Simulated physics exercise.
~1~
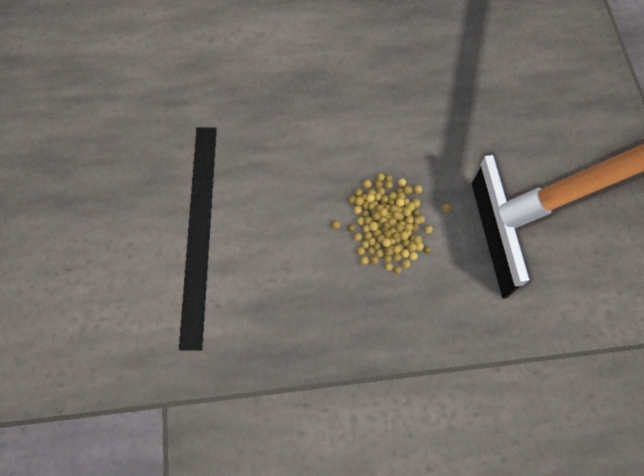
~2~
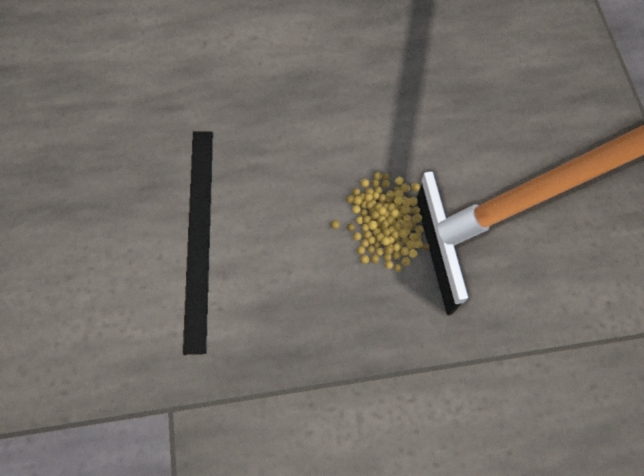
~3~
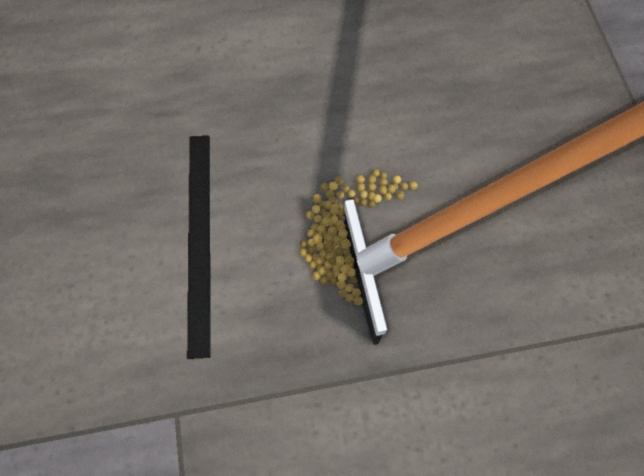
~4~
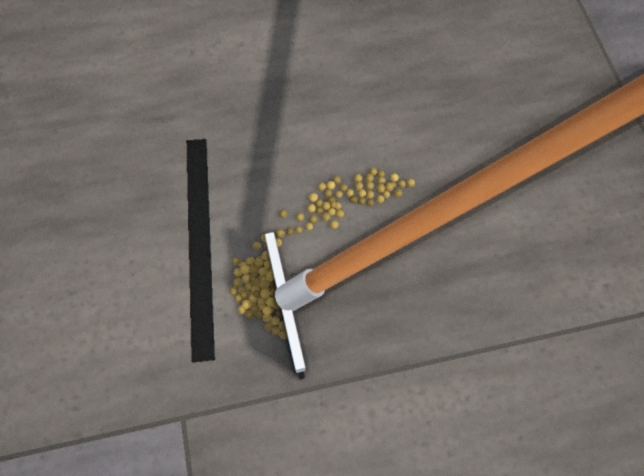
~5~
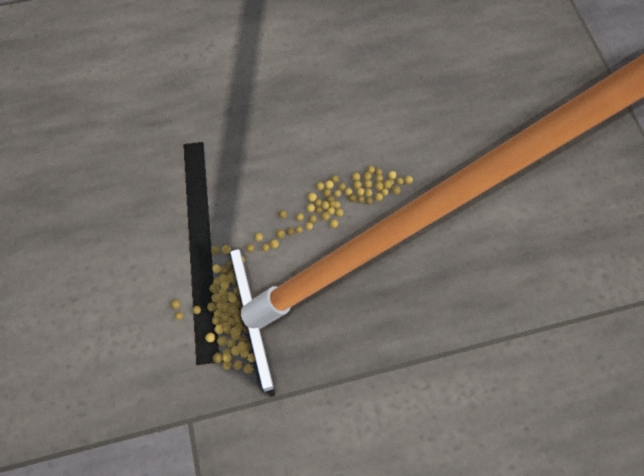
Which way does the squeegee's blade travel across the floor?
The blade travels to the left, toward the black strip, pushing many of the yellow pieces ahead of it.
